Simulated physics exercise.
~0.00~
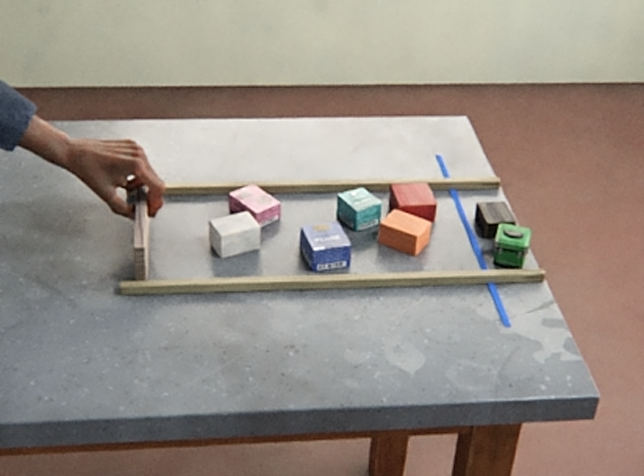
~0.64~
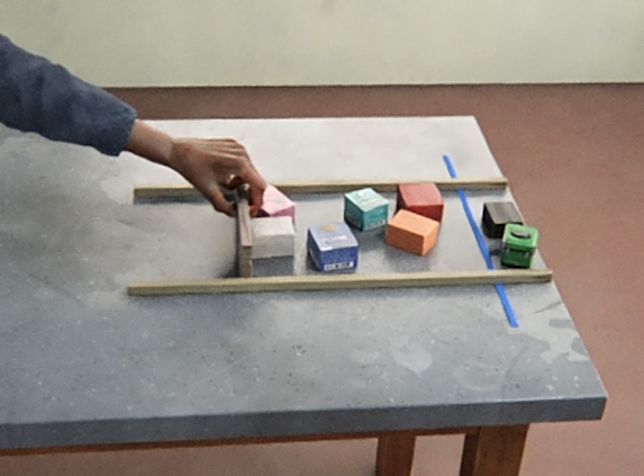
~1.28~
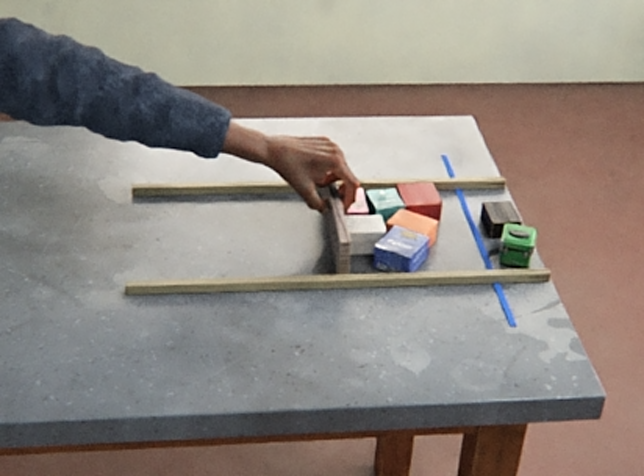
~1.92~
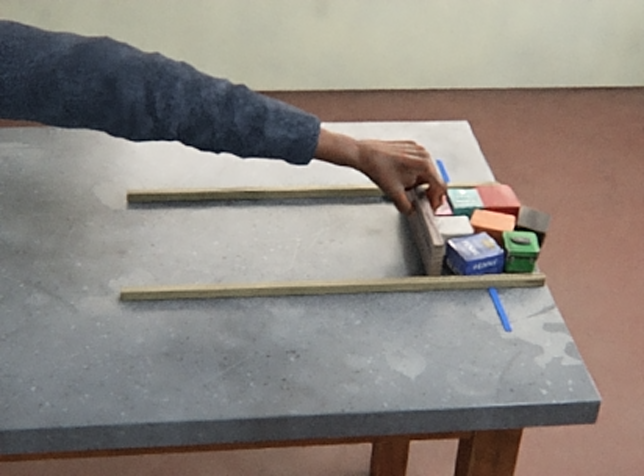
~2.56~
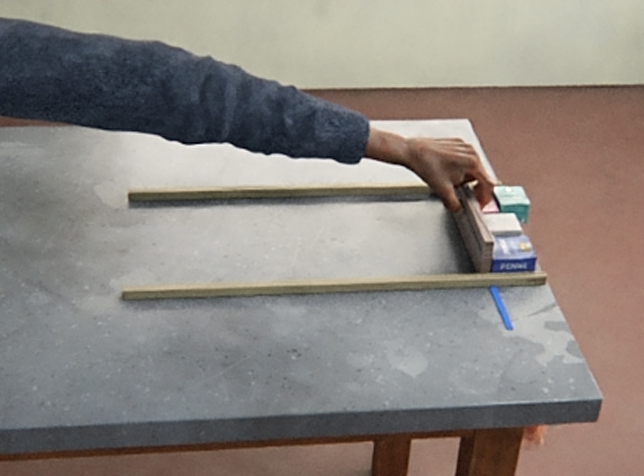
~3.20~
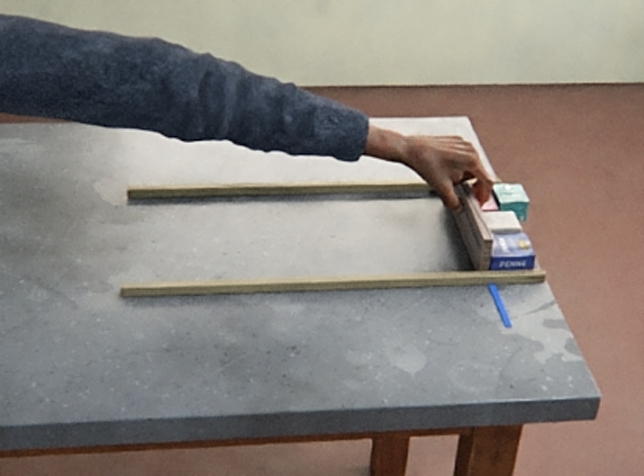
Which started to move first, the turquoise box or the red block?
The turquoise box started to move first, while the red block was still in its place, and the red block only moved afterward as the board kept going right.
On a gray table, a hand slid an upright board to the right between two wooden rails, bunching small colored blocks together and pushing them to the edge, where the red, orange, black and green ones went off while the others stayed.
